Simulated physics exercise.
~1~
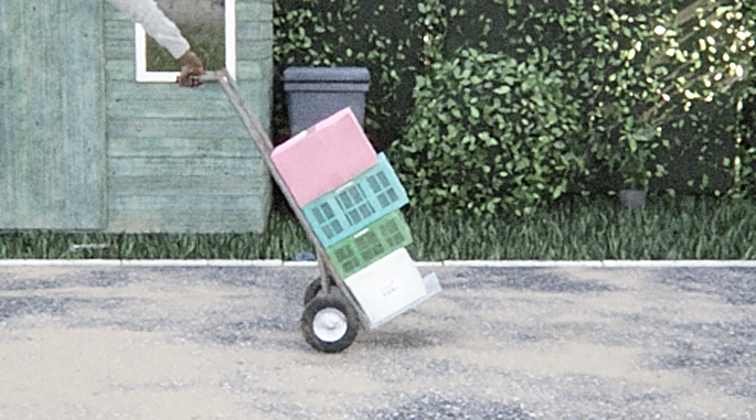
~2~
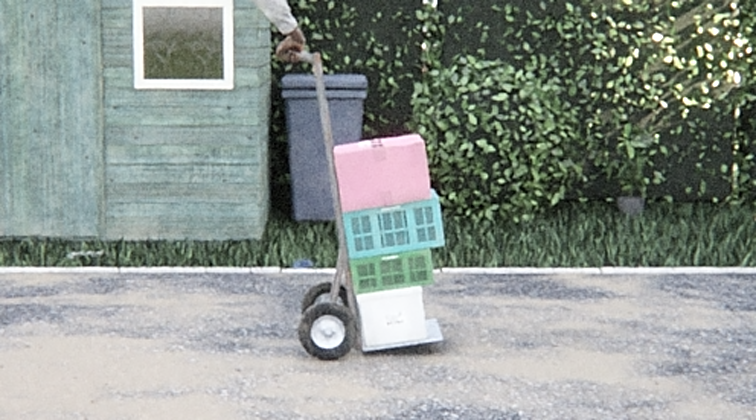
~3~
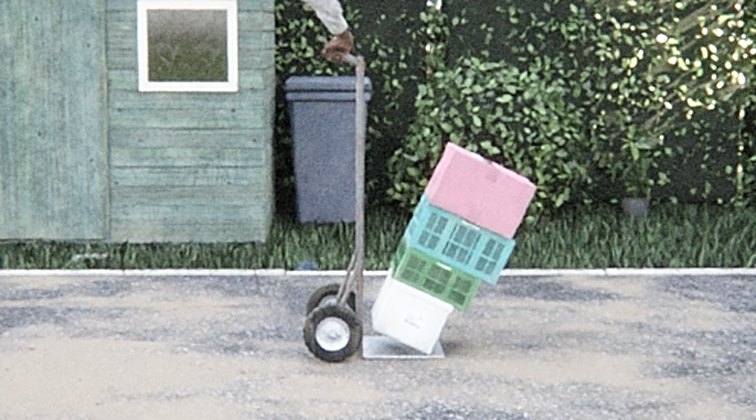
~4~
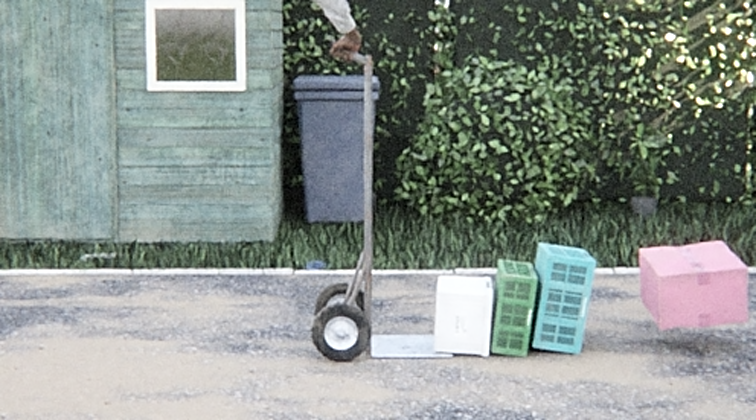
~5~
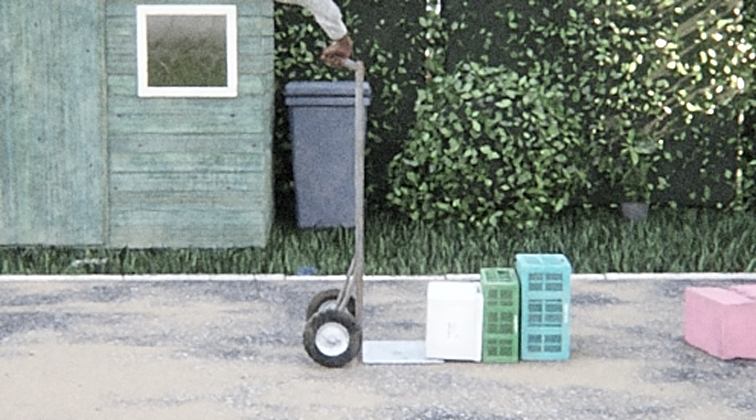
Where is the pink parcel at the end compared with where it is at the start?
At the start the pink parcel sits on top of the stack on the tilted hand truck. At the end it lies on the ground at the far right, apart from the tote and the crates.
